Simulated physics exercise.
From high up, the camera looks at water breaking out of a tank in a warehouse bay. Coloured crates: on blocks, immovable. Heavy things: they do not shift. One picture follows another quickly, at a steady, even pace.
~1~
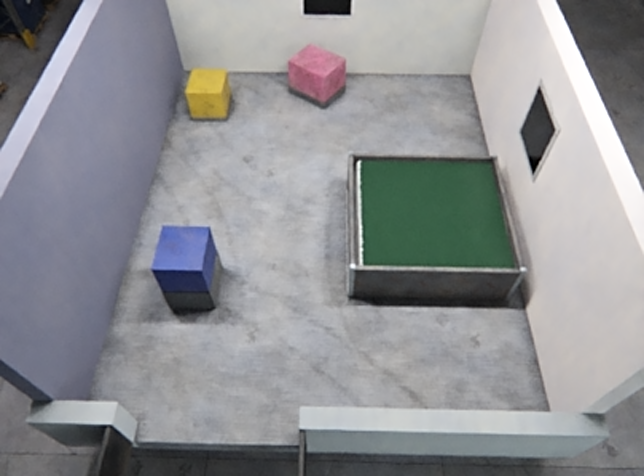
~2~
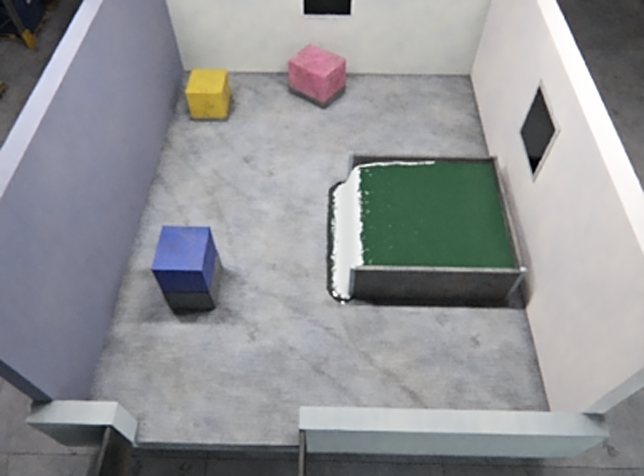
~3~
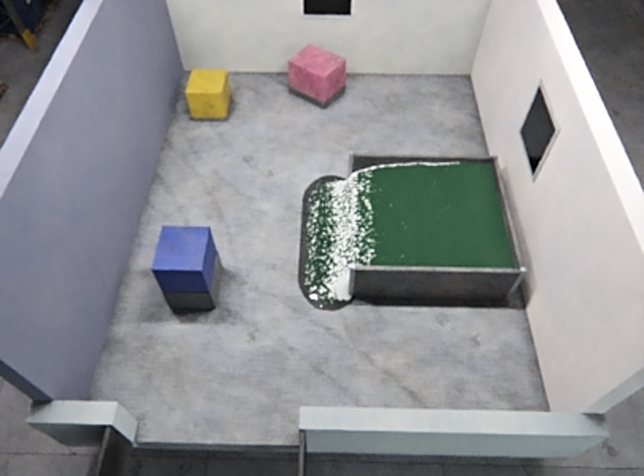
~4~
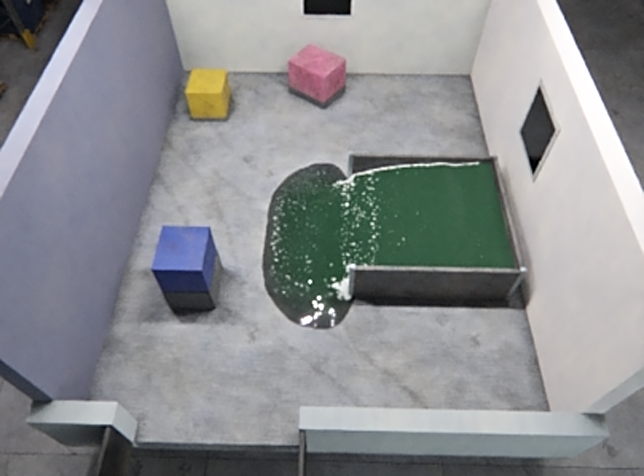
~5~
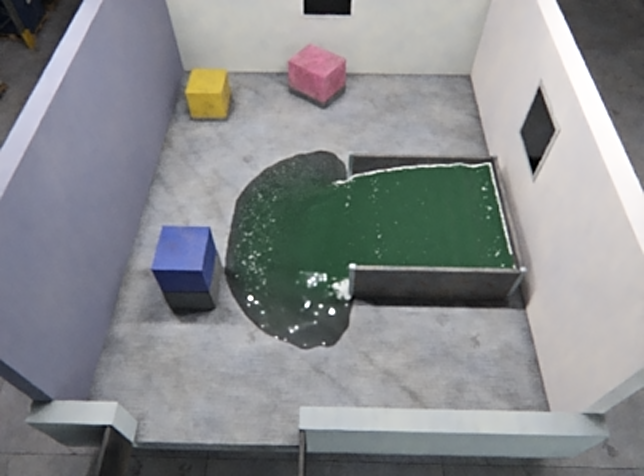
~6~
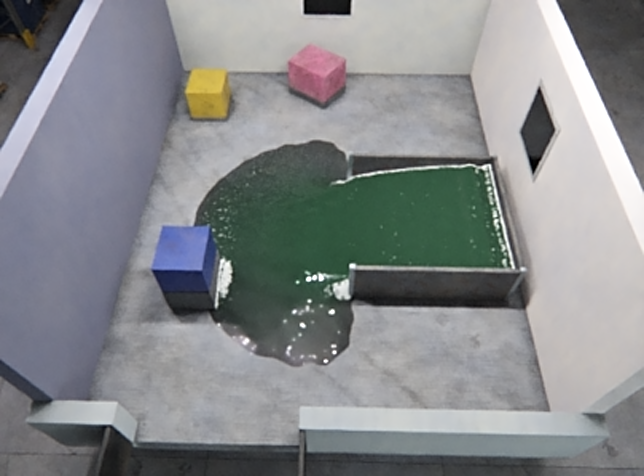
Green water poured out of the open left side of a tank, foaming white at first, then spread across the grey floor in a widening pool and reached the blue crate, which stayed put.
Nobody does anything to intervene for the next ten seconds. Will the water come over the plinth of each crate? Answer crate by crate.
The blue crate: No, it stays dry. The pink crate: Yes, water reaches it. The yellow crate: Yes, water reaches it.
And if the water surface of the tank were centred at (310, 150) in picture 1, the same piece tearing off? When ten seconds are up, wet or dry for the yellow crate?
Yellow: Overtopped.
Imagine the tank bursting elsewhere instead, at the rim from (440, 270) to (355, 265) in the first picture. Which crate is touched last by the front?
That would be the pink one.
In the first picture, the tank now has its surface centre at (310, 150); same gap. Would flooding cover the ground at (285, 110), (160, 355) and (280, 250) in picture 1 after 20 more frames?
In that order: Flooded, awash, under water.
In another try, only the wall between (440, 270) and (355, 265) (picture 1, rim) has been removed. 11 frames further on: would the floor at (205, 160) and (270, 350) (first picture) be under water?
First spot left untouched, second spot inundated.
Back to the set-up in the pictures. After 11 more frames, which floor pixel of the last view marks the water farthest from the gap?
Approximate pixel: (181, 83).
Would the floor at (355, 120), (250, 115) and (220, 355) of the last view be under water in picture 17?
First spot clear, second spot swamped, third spot swamped.
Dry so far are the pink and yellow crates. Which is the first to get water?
I'd pick the yellow crate.
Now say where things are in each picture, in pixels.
Still water in the tank at (429, 211), in the first frame.
The front is at (347, 299), out from the gap at (352, 228), in the second frame.
The front is at (318, 302), out from the gap at (352, 229), in the third frame.
The front is at (300, 317), out from the gap at (352, 230), in the fourth frame.
Water pours out at (352, 230) and has run to (256, 316), in the fifth frame.
Water pours out at (352, 230) and has run to (205, 207), in the sixth frame.
A moment on, water covers 40 % of the floor; the blue crate water round its plinth, the pink crate not reached, the yellow crate water round its plinth.
Next, water covers 50 % of the floor; the blue crate water round its plinth, the pink crate water round its plinth, the yellow crate water round its plinth.
Then, water covers 55 % of the floor; the blue crate water round its plinth, the pink crate water round its plinth, the yellow crate water round its plinth.
Later, water covers 80 % of the floor; the blue crate water round its plinth, the pink crate water round its plinth, the yellow crate water round its plinth.
In the end, water covers 95 % of the floor; the blue crate stayed above the water, the pink crate was topped, the yellow crate was topped.
